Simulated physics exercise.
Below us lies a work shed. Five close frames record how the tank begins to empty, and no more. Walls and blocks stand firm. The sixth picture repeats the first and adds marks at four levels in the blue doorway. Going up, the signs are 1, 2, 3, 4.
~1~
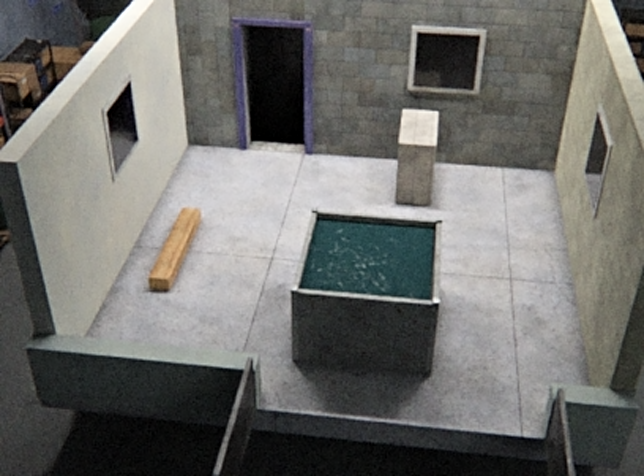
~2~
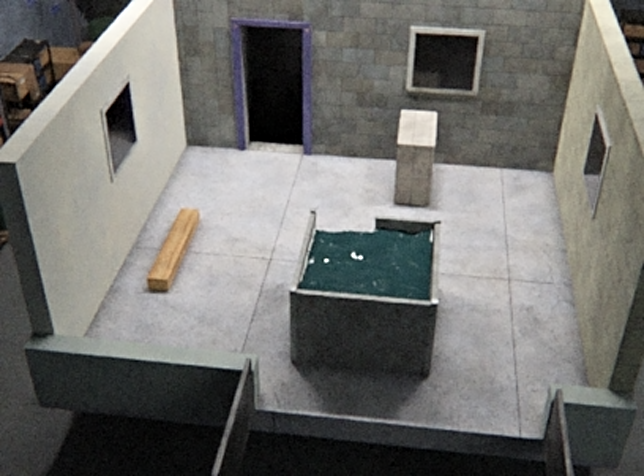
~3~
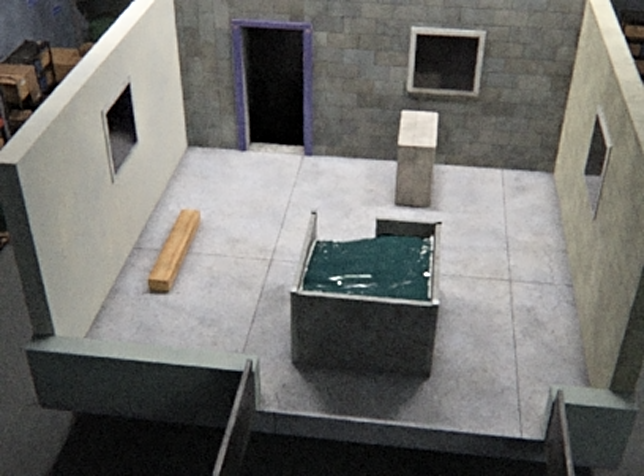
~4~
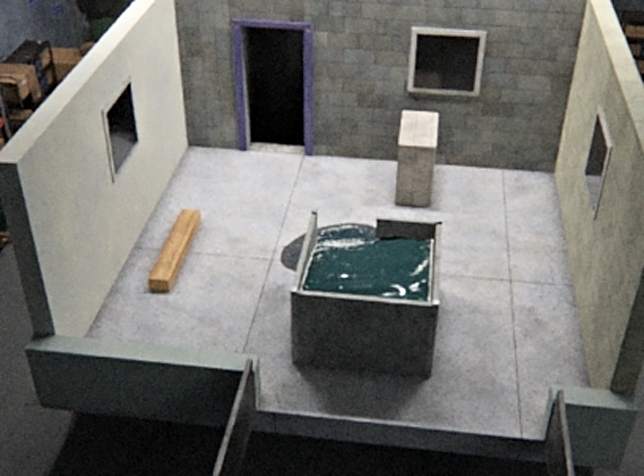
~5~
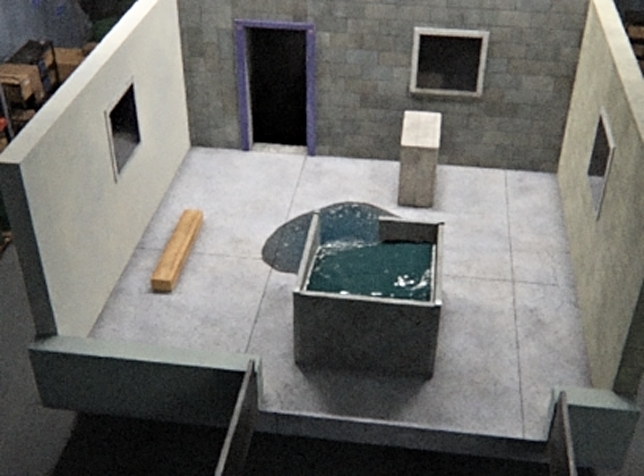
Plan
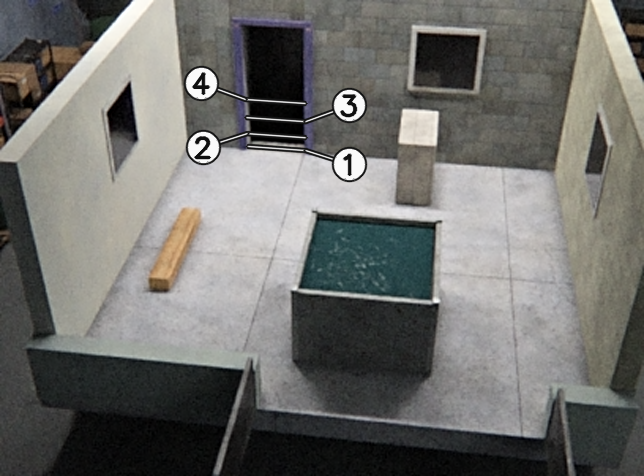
A grey tank of dark green water stands near the middle of a pale-floored work shed, seen from above and in front through its open side. A purple-blue doorway and a window are set in the grey block back wall, with a pale block standing before them and a wooden beam lying at left. The water sloshes behind a gap in the tank's back rim, then spreads across the floor behind and to the left.
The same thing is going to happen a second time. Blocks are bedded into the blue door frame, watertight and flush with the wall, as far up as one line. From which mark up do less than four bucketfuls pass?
That is line 2.
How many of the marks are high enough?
Three.
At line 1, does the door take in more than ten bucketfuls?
Yes, it does.
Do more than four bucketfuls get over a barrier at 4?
No.
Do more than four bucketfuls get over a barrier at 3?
No, that is safe.
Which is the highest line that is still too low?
It is 1.
On the marked copy, 1 at (276, 148); 2 at (276, 135); 3 at (275, 119); 4 at (275, 101); from the bottom up 1, 2, 3, 4.
If 1 is chosen, some 20 bucketfuls get in.
If 2 is chosen, nothing gets over.
If 3 is chosen, nothing gets over.
If 4 is chosen, nothing gets over.
